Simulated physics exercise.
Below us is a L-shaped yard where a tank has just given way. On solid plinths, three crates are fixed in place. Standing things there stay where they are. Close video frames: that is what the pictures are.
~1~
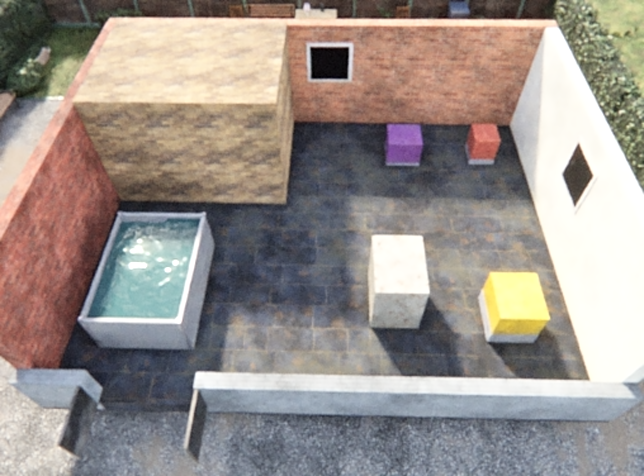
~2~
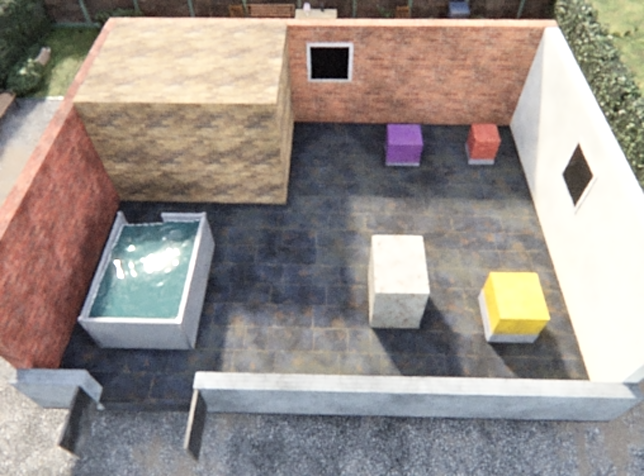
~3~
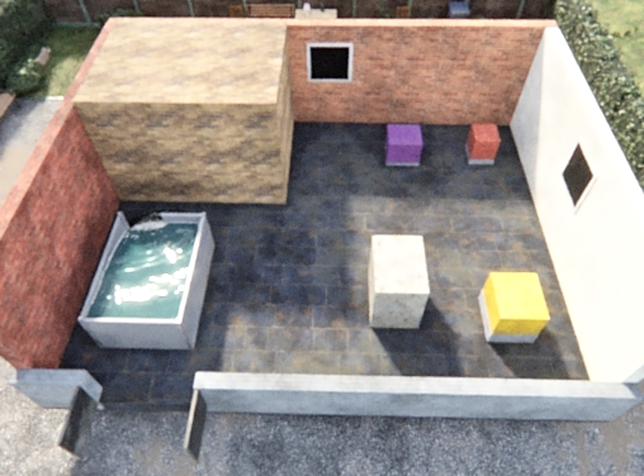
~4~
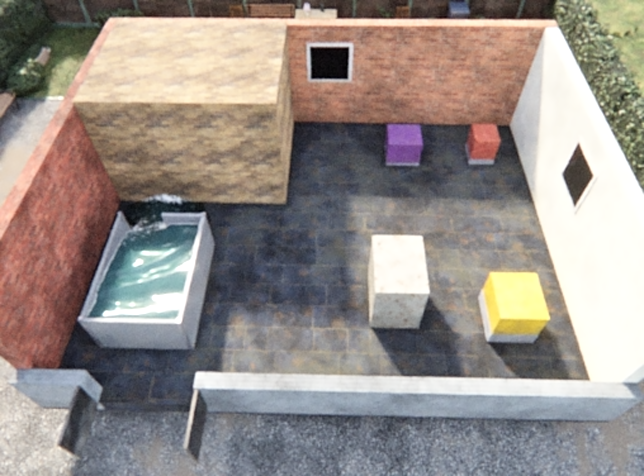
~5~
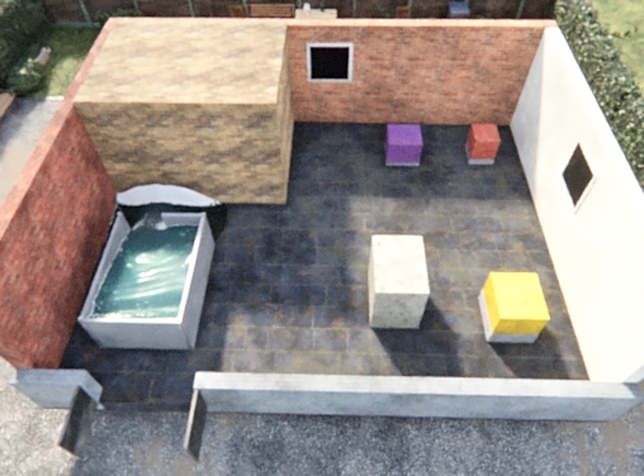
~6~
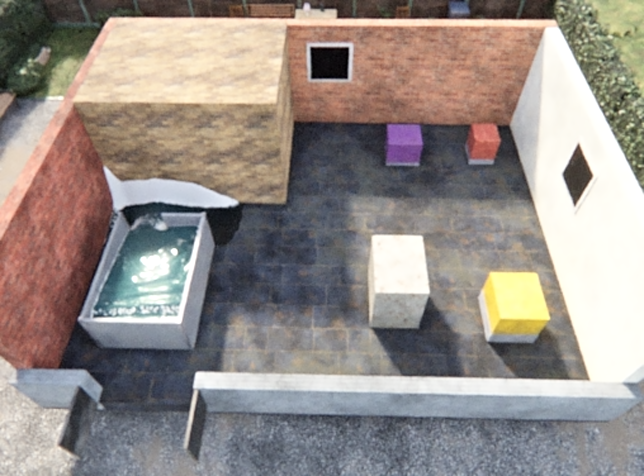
Water pouring from the far side of an open tank in a walled yard, spreading rightward over dark paving beside a block.
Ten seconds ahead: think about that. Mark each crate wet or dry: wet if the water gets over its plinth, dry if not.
Yellow crate dry, purple crate dry, red crate dry.
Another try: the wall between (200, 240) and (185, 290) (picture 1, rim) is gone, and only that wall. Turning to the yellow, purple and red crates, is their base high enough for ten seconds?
The yellow crate stays untouched; the purple crate gets drenched; the red crate gets drenched.
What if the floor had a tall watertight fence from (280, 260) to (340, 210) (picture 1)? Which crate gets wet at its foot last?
I'd pick the yellow crate.
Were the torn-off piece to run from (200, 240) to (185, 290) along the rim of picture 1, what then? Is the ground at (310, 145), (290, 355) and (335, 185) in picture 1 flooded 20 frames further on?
Order as asked: Untouched, swamped, swamped.
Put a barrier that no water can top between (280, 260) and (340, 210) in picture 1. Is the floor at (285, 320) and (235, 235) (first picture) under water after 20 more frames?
As listed: Wet, covered.
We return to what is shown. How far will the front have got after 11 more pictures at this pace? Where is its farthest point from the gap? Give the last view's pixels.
The wet edge reaches furthest near (407, 211).
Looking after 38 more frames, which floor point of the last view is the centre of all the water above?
Around pixel (277, 284) of the last picture.
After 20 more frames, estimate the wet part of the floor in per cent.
Roughly 55 percent.
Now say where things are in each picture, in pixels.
The open tank at (148, 266) is whole and still, in the first picture.
Water pours out on the open tank's far side and has run to a hidden place, in the second picture.
Water pours out on the open tank's far side and has run to (177, 213), in the third picture.
The front is at (196, 202), out from the gap on the open tank's far side, in the fourth picture.
Water pours out on the open tank's far side and has run to (221, 203), in the fifth picture.
Water pours out on the open tank's far side and has run to (241, 203), in the sixth picture.
A moment on, water covers 10 % of the floor; the yellow crate not reached, the purple crate not reached, the red crate not reached.
Next, water covers 25 % of the floor; the yellow crate not reached, the purple crate not reached, the red crate not reached.
Then, water covers 55 % of the floor; the yellow crate water round its plinth, the purple crate not reached, the red crate not reached.
Later, water covers 75 % of the floor; the yellow crate water round its plinth, the purple crate water round its plinth, the red crate water round its plinth.
In the end, water covers 85 % of the floor; the yellow crate stayed above the water, the purple crate stayed above the water, the red crate stayed above the water.
